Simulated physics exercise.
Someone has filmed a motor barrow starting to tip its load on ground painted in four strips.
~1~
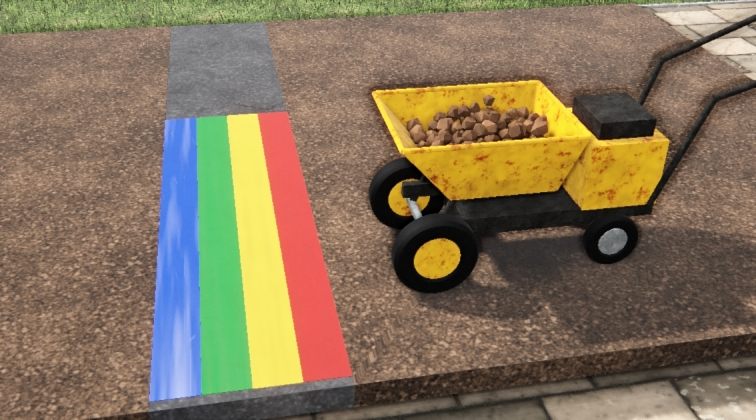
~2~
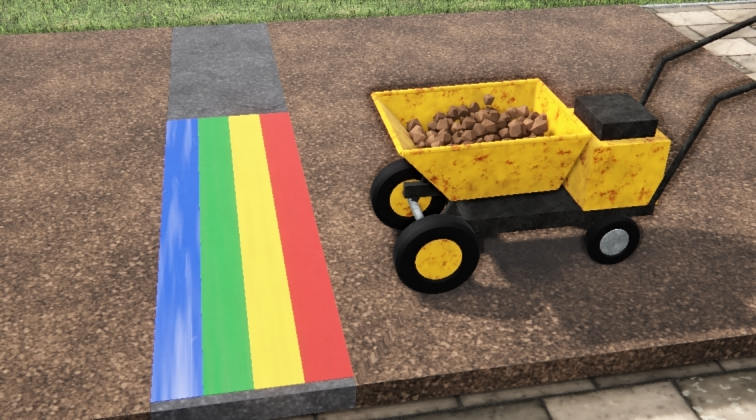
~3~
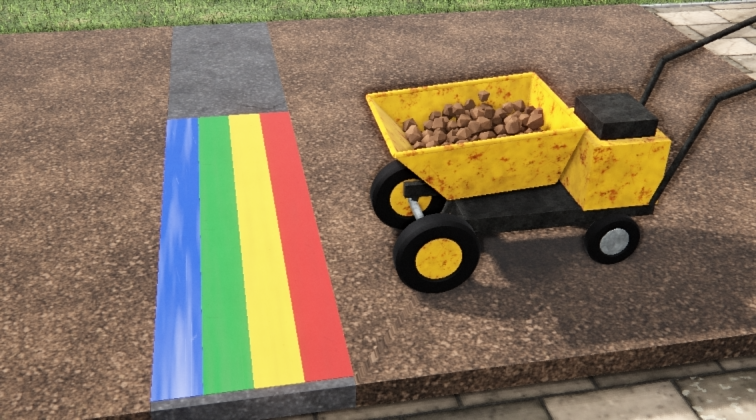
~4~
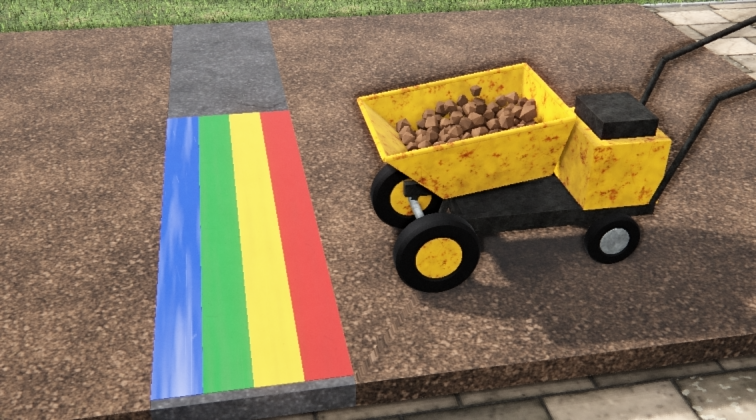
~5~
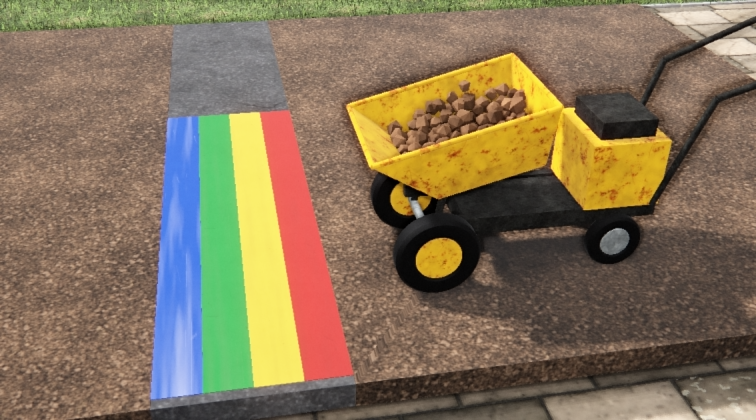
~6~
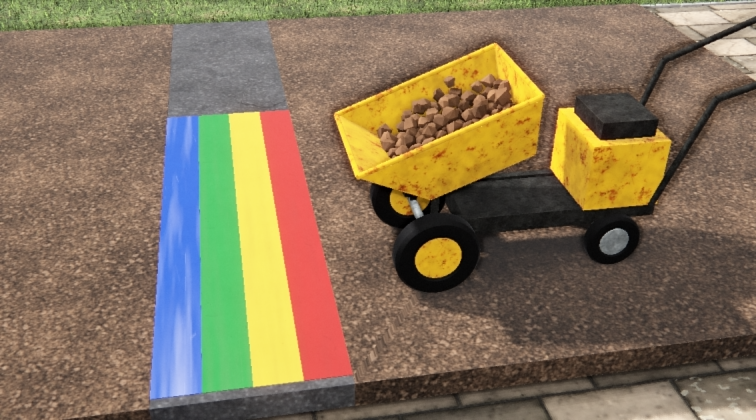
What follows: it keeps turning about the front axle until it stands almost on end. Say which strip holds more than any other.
Most lies over the yellow band.
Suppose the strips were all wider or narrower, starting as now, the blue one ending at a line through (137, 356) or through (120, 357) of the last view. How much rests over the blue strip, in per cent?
About 10 and 10 per cent.
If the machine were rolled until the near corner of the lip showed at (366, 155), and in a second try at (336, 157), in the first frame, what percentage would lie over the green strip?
About 30 and 30 per cent.
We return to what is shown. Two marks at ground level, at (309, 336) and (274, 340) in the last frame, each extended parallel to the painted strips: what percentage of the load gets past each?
In turn 80 and 60 in a hundred.
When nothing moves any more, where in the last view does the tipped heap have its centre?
At about (247, 266).
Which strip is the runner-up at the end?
Second comes that green strip.
Soon, skip tipped steeply; all in the skip.
A while on, skip tipped right over; about two thirds in the skip; a small part over the red strip; about a quarter over the yellow strip; a small part over the green strip.
Towards the end, skip tipped right over; a small part in the skip; a small part over the red strip; about a third over the yellow strip; about a quarter over the green strip; a small part over the blue strip; a small part off the paint.
Finally, skip tipped right over; a small part in the skip; a small part over the red strip; about a third over the yellow strip; about a quarter over the green strip; a small part over the blue strip; a small part off the paint.
